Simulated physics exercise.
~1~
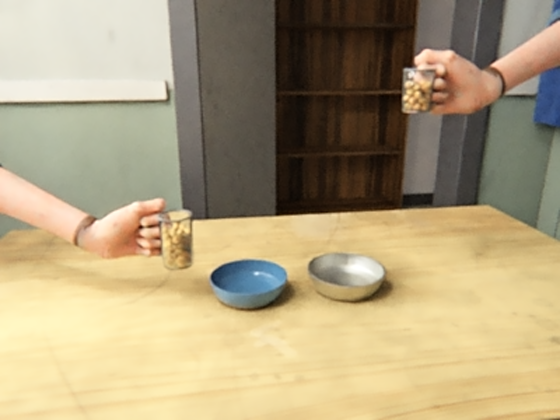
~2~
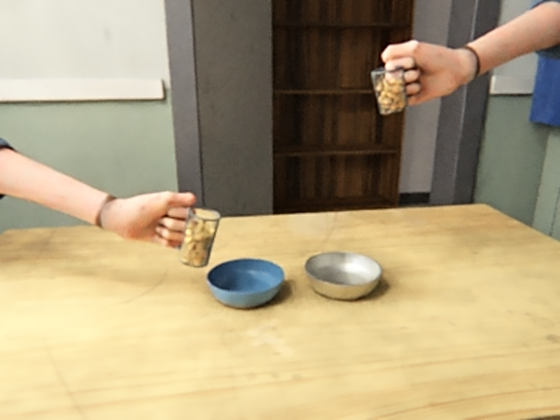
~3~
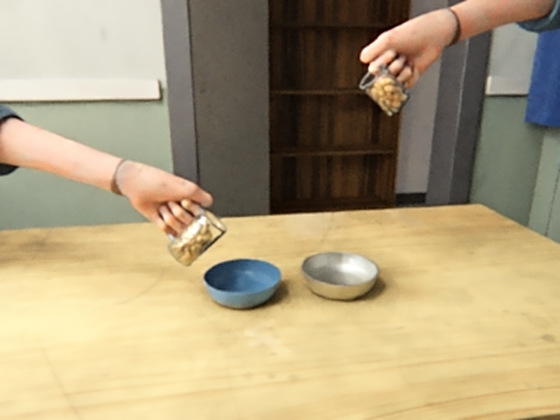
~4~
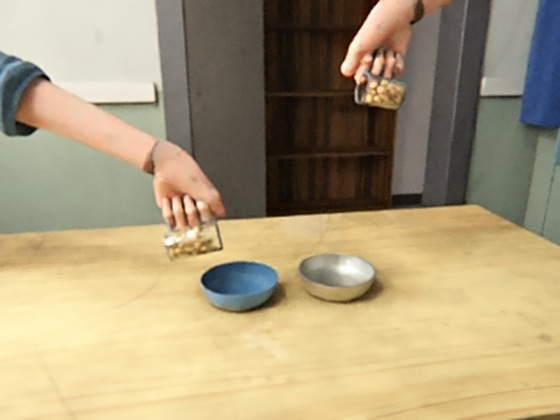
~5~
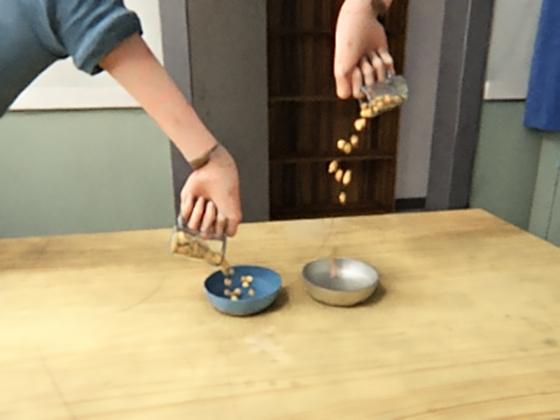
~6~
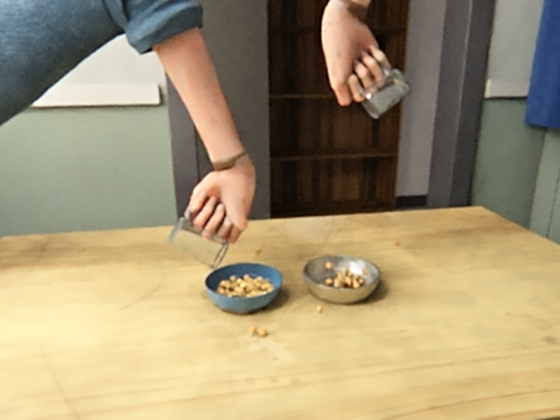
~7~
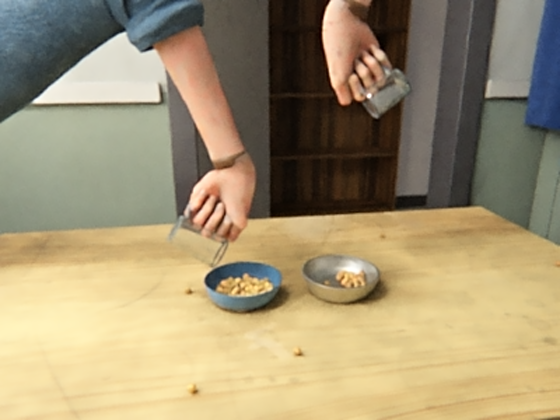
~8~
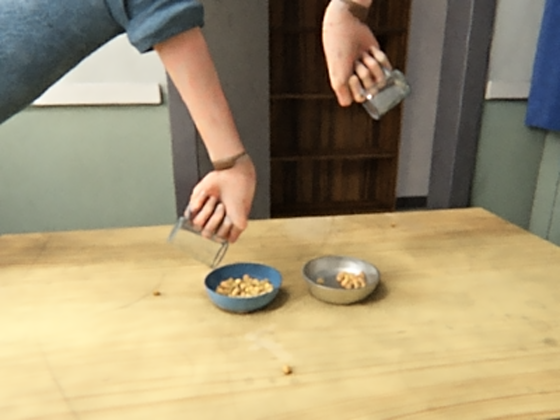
Two hands hold clear glass mugs of small tan nuts or beans above a pale wooden table, the right one much higher than the left, in a slightly swaying view from across the table. Below sit a blue bowl on the left and a silvery metal bowl on the right, with a dark bookcase behind. Both hands tip their mugs further and further until the pieces tumble out, and the mugs end up emptied and overturned. The blue bowl catches its whole load, while the metal one keeps only part of its share, as several pieces scatter across the tabletop.
